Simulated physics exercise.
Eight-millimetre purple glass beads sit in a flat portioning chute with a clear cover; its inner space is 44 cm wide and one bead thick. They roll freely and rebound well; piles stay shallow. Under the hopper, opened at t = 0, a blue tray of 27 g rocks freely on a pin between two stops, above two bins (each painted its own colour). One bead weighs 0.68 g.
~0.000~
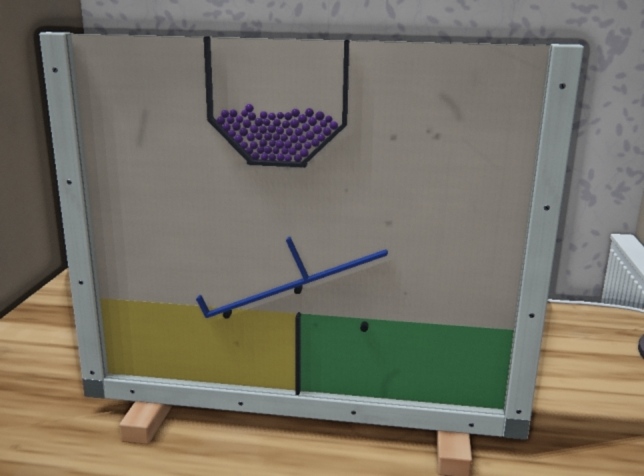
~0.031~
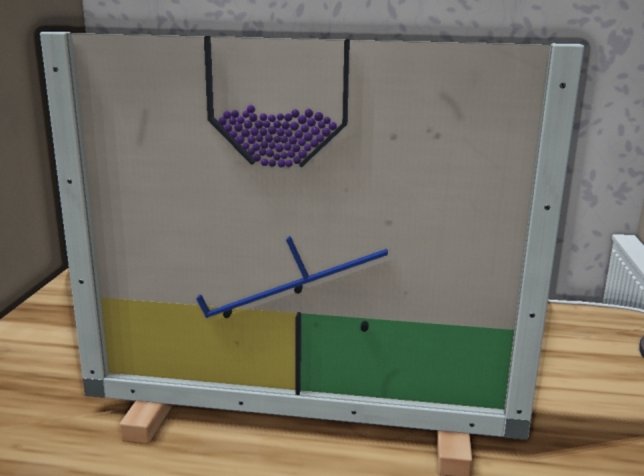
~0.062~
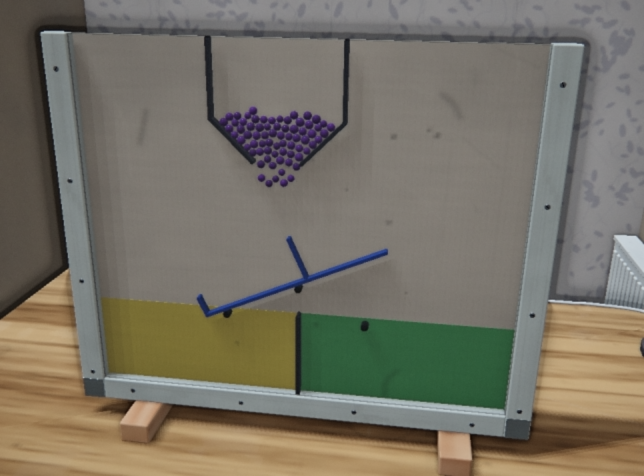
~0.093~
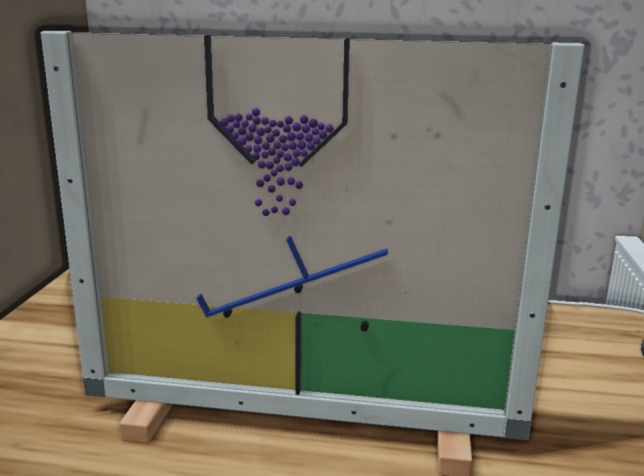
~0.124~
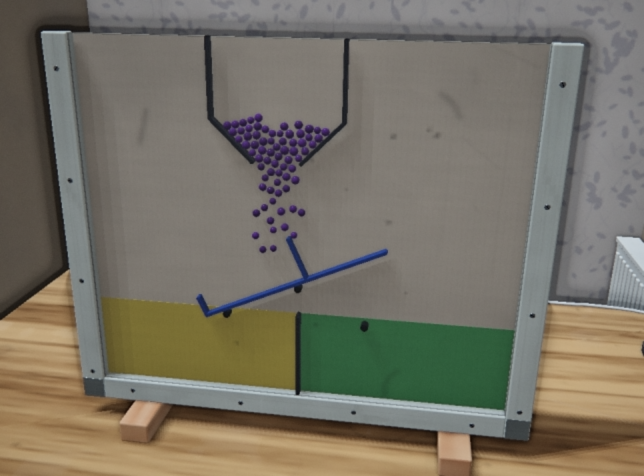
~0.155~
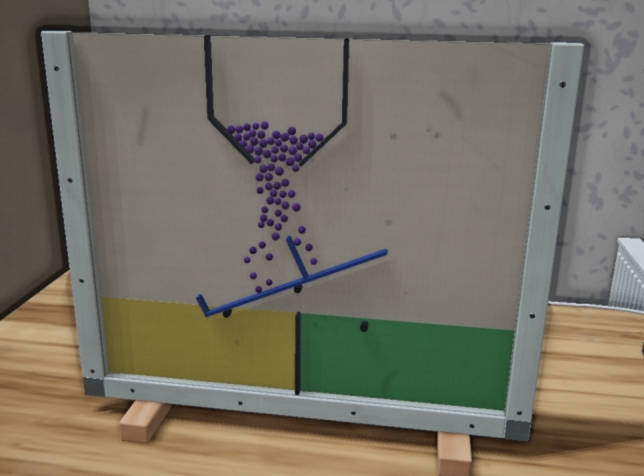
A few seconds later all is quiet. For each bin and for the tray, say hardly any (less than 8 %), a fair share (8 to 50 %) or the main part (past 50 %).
At rest, yellow bin a fair share, green bin hardly any, tray the main part.
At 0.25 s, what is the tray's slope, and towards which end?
About 25°, left end down.
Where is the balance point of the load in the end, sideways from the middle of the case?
About 7 cm to the left.
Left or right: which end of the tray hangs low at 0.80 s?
The left end.
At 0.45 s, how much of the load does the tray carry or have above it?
Some 75 per cent.
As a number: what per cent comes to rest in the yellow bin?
About 35 per cent.
After 0.45 s, 100 % have left the hopper; tray left end down 24°; on or over it 75 %, past it to the left 20 %, to the right 5 %.
After 0.80 s, 100 % have left the hopper; tray left end down 24°; on or over it 60 %, past it to the left 35 %, to the right 5 %.
All still by 2.0 s, yellow bin 35 %, green bin 5 %, tray 60 %; tray left end down 24°.
